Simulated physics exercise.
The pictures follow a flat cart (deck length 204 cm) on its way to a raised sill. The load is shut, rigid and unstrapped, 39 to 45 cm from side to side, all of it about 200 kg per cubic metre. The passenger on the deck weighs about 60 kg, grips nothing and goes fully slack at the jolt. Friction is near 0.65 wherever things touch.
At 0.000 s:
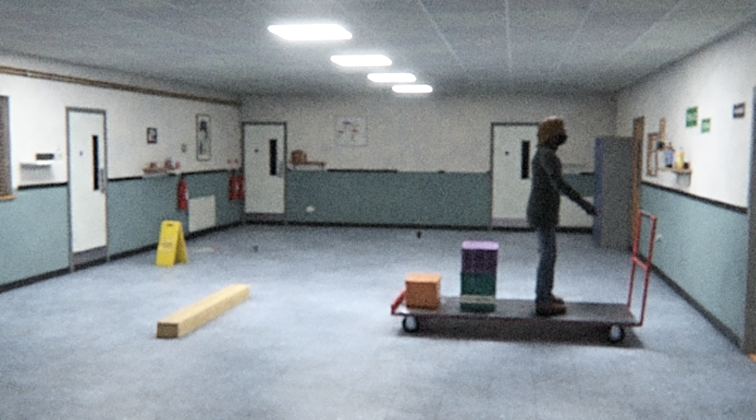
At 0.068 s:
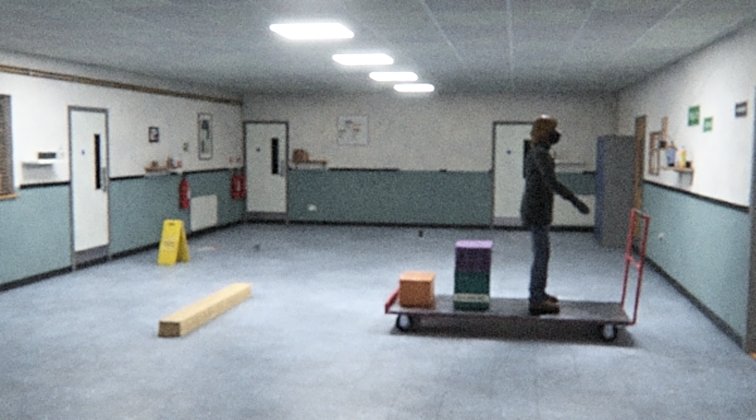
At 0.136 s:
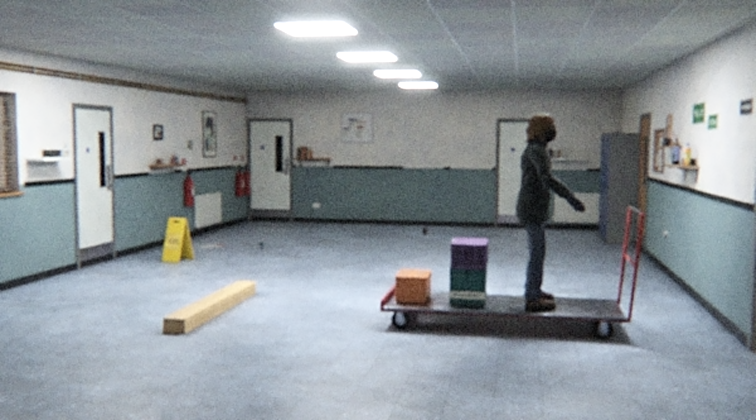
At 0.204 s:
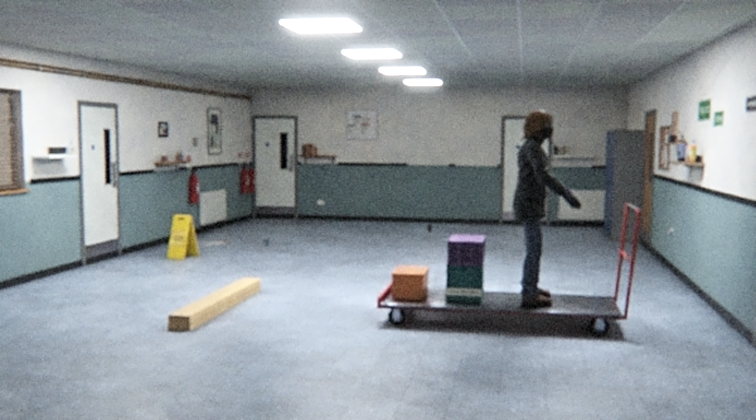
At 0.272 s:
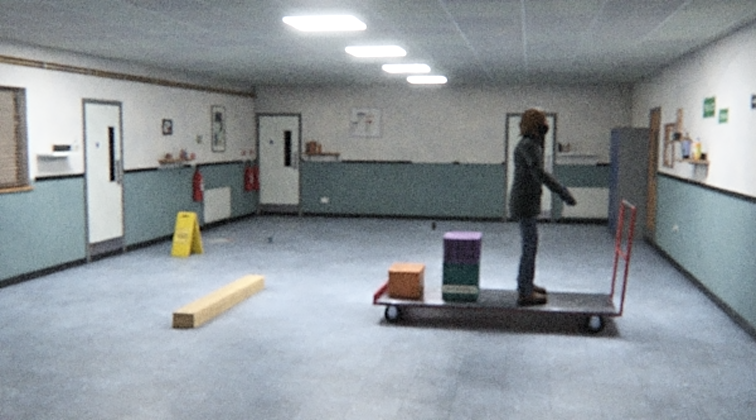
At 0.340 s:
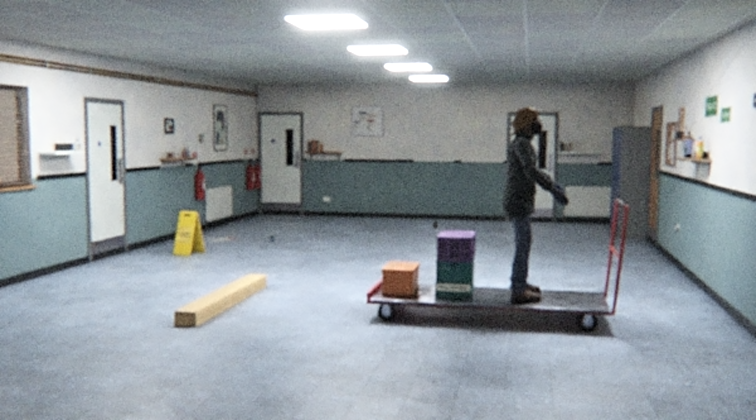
Person in dark clothing standing on a flat cart with stacked crates, arms held forward, rolling slowly left across a blue floor.
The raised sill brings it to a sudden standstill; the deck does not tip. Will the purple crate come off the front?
At this pace the purple crate stays aboard.
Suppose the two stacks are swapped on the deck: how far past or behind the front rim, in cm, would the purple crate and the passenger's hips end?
In that case purple 20 behind, hips 70 behind.
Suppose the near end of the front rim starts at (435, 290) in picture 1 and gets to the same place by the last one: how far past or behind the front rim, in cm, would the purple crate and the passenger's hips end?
Then purple 30 past, hips 40 behind.
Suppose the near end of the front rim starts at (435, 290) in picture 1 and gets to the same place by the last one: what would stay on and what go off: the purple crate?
Then purple off.
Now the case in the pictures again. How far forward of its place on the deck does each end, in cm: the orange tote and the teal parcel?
Orange 5, teal 20.
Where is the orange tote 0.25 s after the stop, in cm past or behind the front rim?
Some 20 cm behind it.
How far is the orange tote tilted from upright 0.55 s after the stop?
It is tilted some 0°.
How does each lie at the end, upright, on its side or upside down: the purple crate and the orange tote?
At rest: Purple on its side, orange upright.
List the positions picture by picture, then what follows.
In the first frame, purple crate (480, 257), hips (543, 212), rim corner (392, 311); 0 cm covered, 182 to go.
In the second frame, purple crate (474, 256), hips (536, 210), rim corner (386, 310); 7 cm covered, 175 to go.
In the third frame, purple crate (470, 253), hips (532, 208), rim corner (382, 307); 14 cm covered, 168 to go.
In the fourth frame, purple crate (467, 250), hips (529, 205), rim corner (378, 304); 21 cm covered, 161 to go.
In the fifth frame, purple crate (463, 247), hips (525, 202), rim corner (374, 301); 29 cm covered, 153 to go.
In the sixth frame, purple crate (457, 246), hips (518, 201), rim corner (368, 299); 36 cm covered, 146 to go. Speed about 1.1 m/s.
After 1.73 s the deck stops.
After 2.28 s the purple crate is 43 cm behind the rim, tilted 30°, near (269, 239) in the last picture's view.
After 2.73 s the purple crate is 15 cm behind the rim, tilted 95°, near (241, 243) in the last picture's view.
At rest, 3.2 s, nothing is past the rim; behind it, purple crate, orange tote, teal parcel and the passenger's hips.
